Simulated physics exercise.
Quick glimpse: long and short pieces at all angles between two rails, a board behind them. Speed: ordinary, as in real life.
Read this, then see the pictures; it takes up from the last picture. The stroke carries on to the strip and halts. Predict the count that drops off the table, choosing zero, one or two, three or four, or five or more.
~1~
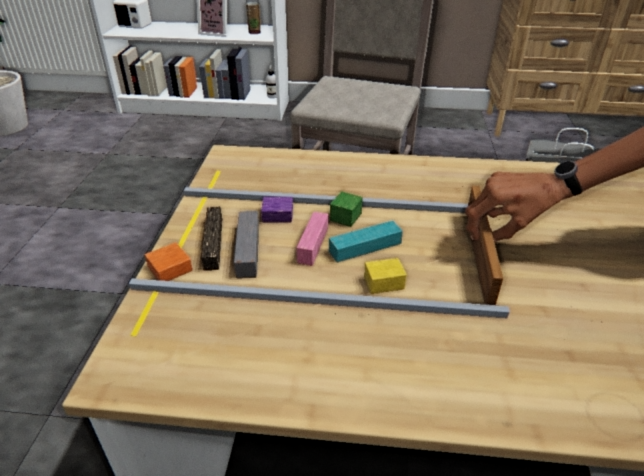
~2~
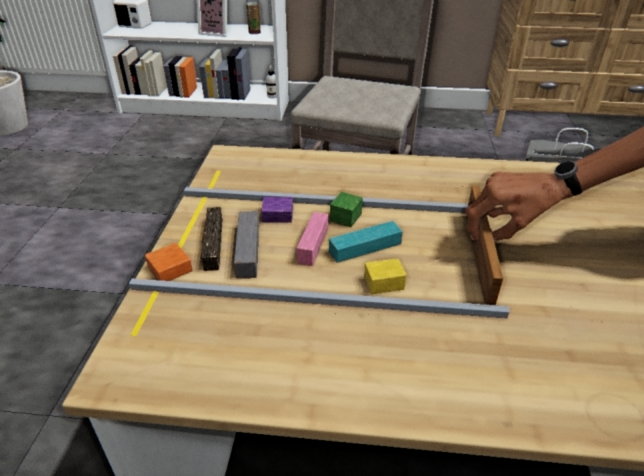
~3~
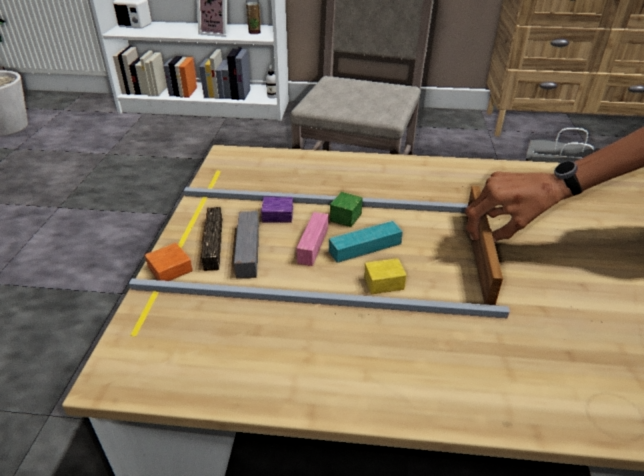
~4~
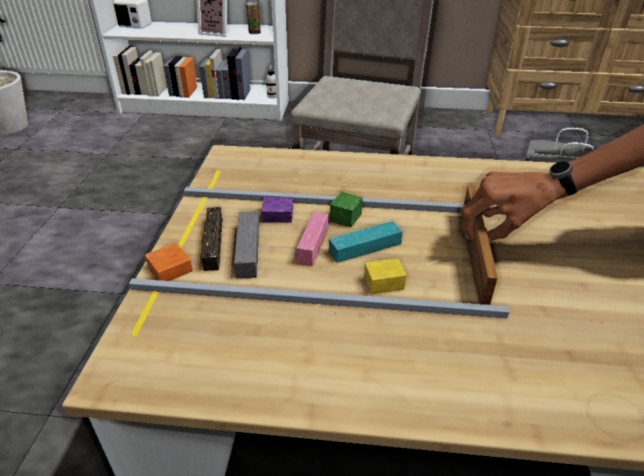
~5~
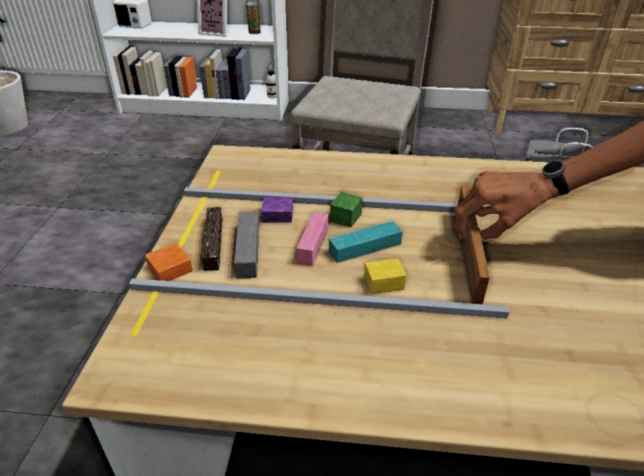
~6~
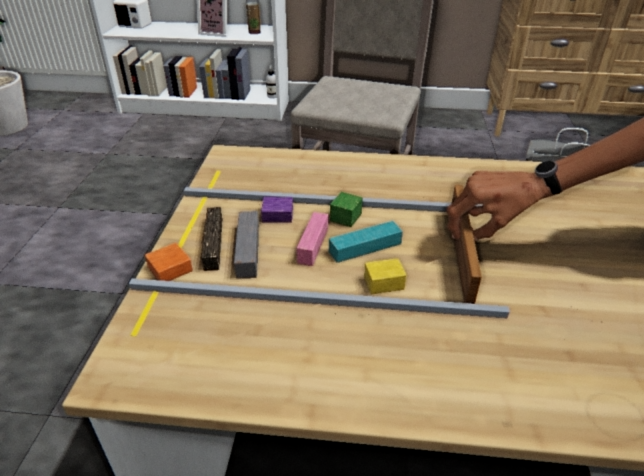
The count that comes down will most likely be five and up.
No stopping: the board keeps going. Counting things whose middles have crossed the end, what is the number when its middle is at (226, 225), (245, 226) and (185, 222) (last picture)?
The counts would come out as 3, 2 and 6.
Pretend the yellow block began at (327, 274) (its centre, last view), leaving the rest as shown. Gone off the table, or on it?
In that case it keeps its place.
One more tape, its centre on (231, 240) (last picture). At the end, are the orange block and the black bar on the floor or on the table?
Well, the orange block topples off and the black bar topples off.
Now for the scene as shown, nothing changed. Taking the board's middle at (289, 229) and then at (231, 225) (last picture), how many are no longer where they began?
Counts: 8 / 8.
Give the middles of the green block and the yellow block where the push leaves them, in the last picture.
Final positions - green block around (188, 199), yellow block around (152, 257).
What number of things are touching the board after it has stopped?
That would be 2 of them.
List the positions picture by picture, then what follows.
Orange block (169, 263); black bar (213, 237); grey bar (247, 243); board (482, 242); tape (185, 237), in the first picture.
Black bar (213, 237); board (482, 242), in the second picture.
Grey bar (247, 243); pink bar (313, 238), in the third picture.
Orange block (169, 263); purple block (278, 210), in the fourth picture.
Black bar (213, 237); turquoise bar (366, 241), in the fifth picture.
Orange block (169, 263); black bar (213, 237); grey bar (247, 243); board (464, 240); tape (185, 237), in the sixth picture.
Soon after, none off yet; orange block at rest near (169, 263); black bar at rest near (213, 237); grey bar at rest near (247, 243).
In the end, the number that fall off is five or more; gone, turquoise bar, pink bar, purple block, grey bar, black bar and orange block.
